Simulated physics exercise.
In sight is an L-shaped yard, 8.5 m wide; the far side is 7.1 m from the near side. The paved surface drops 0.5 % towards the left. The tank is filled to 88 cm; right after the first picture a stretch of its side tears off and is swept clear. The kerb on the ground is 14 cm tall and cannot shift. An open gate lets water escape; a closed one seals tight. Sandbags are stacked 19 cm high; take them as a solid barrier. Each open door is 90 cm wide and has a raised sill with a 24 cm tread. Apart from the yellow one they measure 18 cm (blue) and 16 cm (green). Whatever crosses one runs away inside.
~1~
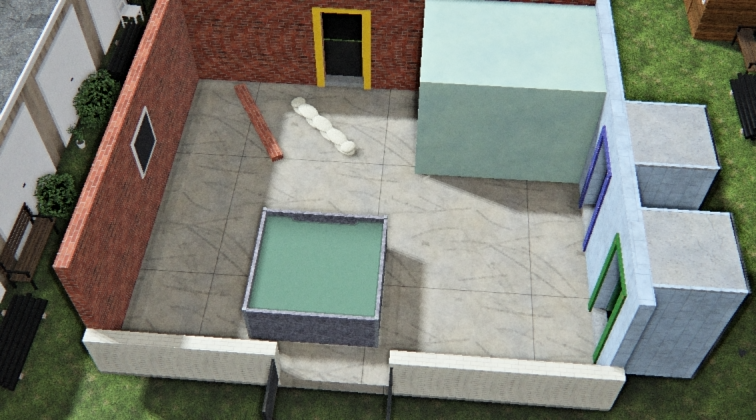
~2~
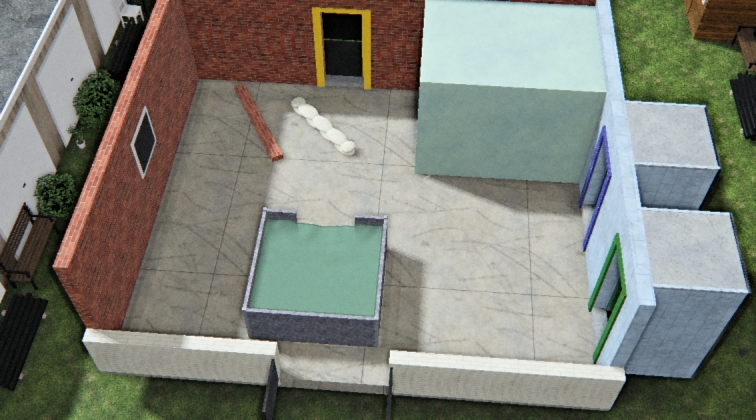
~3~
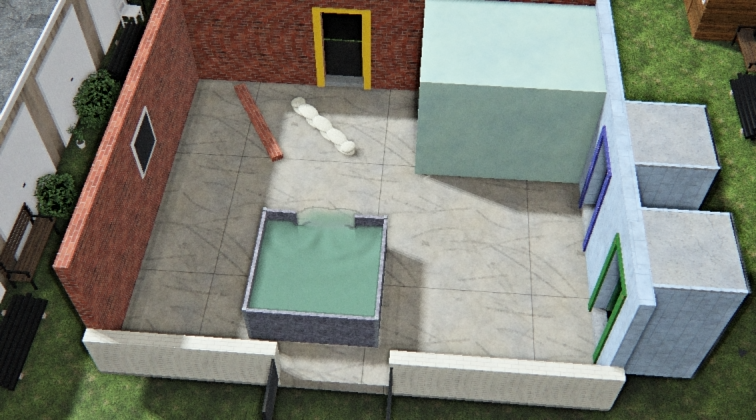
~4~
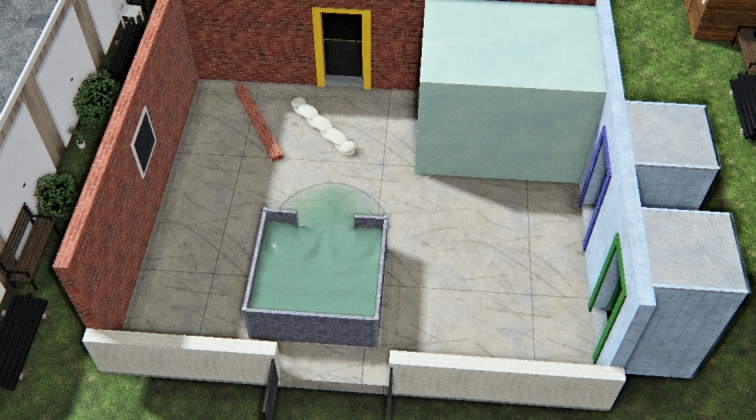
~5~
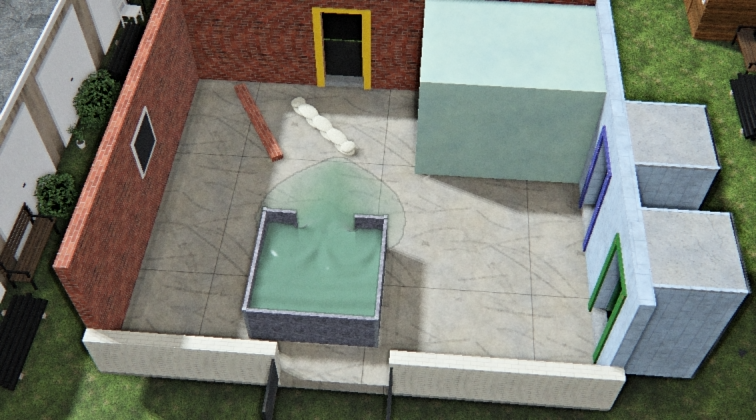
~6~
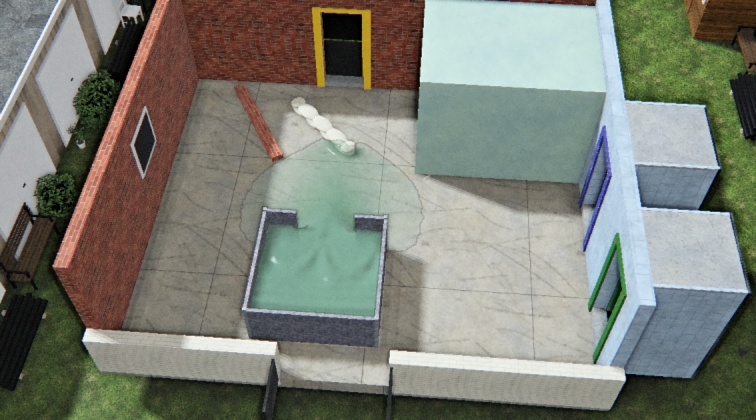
A pale green block fills the far right corner of a paved yard seen from high above, with red brick walls on the left and back, a pale blue wall on the right and low cream walls in front. A grey tank of green water stands near the front, below a yellow-framed door, a reddish strip and a lumpy white row. The tank's far side opens and water pours out, spreading in a widening fan across the paving to the white row, while the camera stays still.
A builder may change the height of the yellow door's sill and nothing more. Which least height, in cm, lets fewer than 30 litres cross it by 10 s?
At least 14 cm or so.
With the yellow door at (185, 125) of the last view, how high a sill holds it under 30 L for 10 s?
About 17 cm.
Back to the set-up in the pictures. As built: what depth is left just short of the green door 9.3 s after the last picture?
About 1.5 cm.
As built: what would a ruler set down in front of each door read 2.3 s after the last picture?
In cm: Blue 7, yellow 13, green 0.
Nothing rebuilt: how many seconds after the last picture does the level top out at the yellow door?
Near 1.8 s.
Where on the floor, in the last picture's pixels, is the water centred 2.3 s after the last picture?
Around (319, 197).
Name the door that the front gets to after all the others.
Last comes the green one.
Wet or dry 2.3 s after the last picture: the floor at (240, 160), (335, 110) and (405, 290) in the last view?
In that order: Under water, flooded, dry.
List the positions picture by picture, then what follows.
In the first picture, still water, 88 cm deep, in the tank at (318, 264); the yellow door at (343, 53) is dry.
In the second picture, water pours out on the far side and has run 0.4 m, to a hidden place; about 10 cm deep outside, 88 cm at the back.
In the third picture, water pours out on the far side and has run 0.8 m, to (317, 210); about 14 cm deep outside, 88 cm at the back.
In the fourth picture, the gap is on the far side, the front 1.5 m out at (330, 186); the back of the tank holds 86 cm.
In the fifth picture, the front is at (337, 160), 2.2 m from the gap on the far side; 4.5 m2 of floor is wet, 79 cm left at the back.
In the sixth picture, water pours out on the far side and has run 2.8 m, to (323, 140); about 6 cm deep outside, 74 cm at the back; the yellow door at (343, 53), 4.5 m from the gap, is still 1.7 m from the nearest water.
Then, 0.7 s after the last picture water covers 35 % of the floor, deepest (44 cm) near (326, 235); it has not reached the yellow door.
Then, 2.3 s after the last picture water covers 45 % of the floor, deepest (42 cm) near (222, 82); 13 cm at the yellow door, 15 litres in over its 12 cm sill.
Then, 9.3 s after the last picture water covers 95 % of the floor, deepest (22 cm) near (118, 344); 14 cm at the yellow door, 56 litres in over its 12 cm sill.
At the yellow door as built, the water peaked near 21 cm, 1.7 s after the last picture.
With a sill of 12 cm, 56 litres would have come in within the 10 s; with 16 cm, 14 litres. So under 30 litres takes about 14 cm.
